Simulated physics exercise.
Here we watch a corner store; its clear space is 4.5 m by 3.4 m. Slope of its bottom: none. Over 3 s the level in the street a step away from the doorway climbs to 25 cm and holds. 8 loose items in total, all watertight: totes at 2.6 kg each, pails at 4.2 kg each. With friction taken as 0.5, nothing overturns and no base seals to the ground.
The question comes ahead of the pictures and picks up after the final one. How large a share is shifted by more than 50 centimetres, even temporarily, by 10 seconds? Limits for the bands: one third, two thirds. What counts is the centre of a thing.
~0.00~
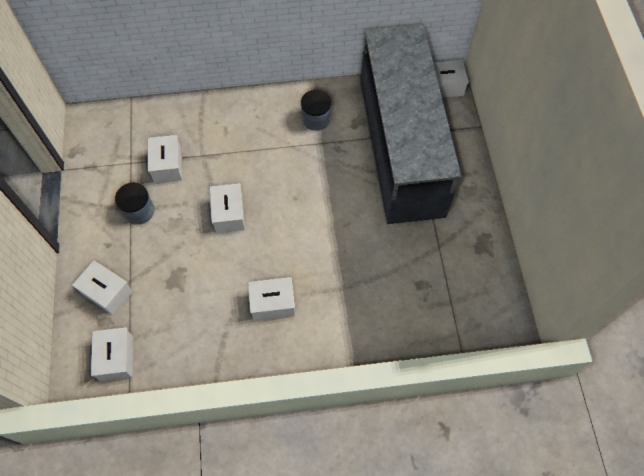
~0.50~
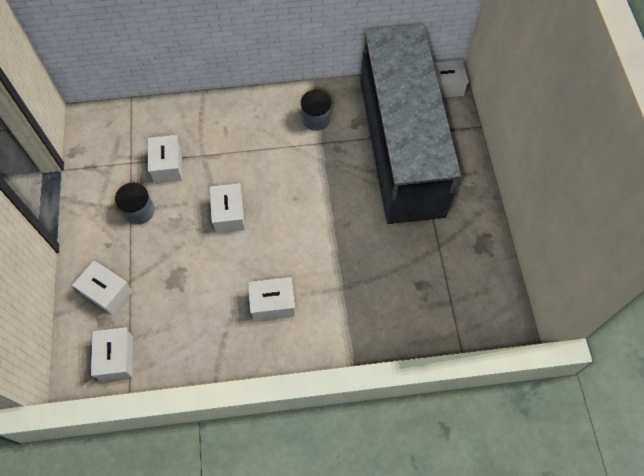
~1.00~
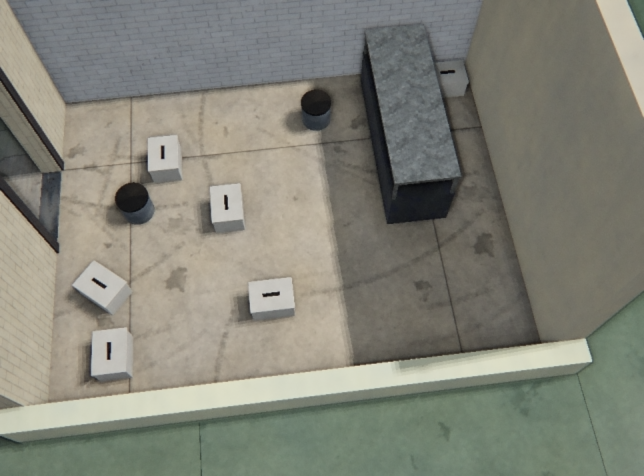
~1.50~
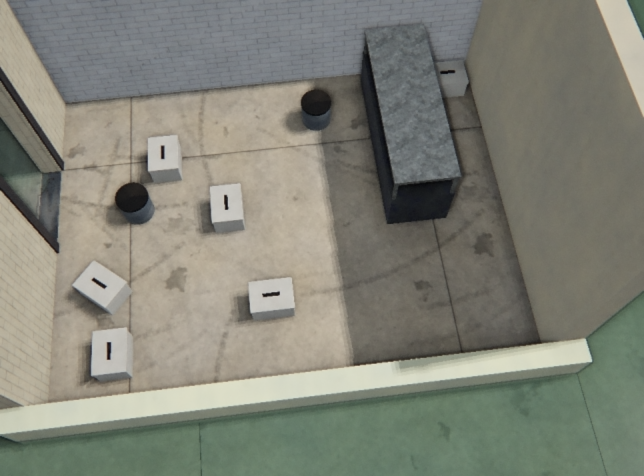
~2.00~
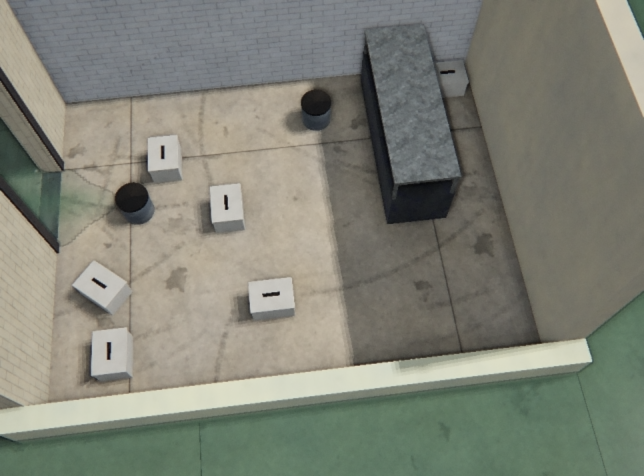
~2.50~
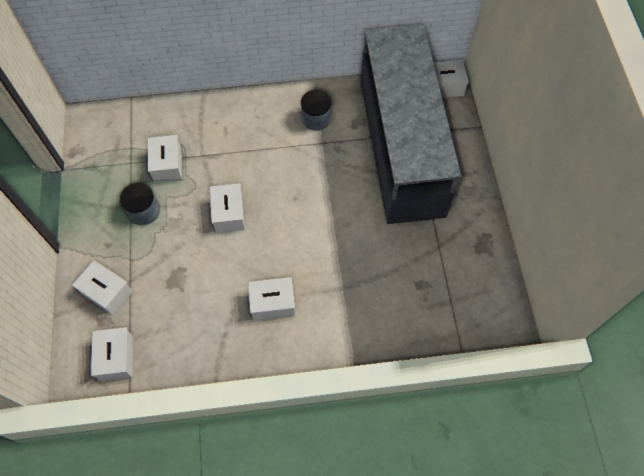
Band: Middle, one third to two thirds.
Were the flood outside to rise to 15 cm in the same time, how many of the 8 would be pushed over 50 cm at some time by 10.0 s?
Count under that change: 3.
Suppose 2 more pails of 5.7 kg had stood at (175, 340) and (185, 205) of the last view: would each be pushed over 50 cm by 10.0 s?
In turn: Less, over.
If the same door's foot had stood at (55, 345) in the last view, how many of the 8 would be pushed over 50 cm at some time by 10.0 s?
The answer then is 5.
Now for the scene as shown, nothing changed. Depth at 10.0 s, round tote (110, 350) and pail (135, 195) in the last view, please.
About 3 and 9 cm.
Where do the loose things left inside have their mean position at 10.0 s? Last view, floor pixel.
Close to (351, 186).
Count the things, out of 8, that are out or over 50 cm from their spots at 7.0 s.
By that point, 5.
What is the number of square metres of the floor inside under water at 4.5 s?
Somewhere about 9.5 m2, give or take.
After 3.5 s 2 of 8 are over 50 cm from their spots; 0 afloat.
After 4.5 s 4 of 8 are over 50 cm from their spots; 1 afloat.
After 7.0 s 5 of 8 are over 50 cm from their spots; 5 afloat.
After 10.0 s 5 of 8 are over 50 cm from their spots, and 5 have been at some point; 8 afloat.
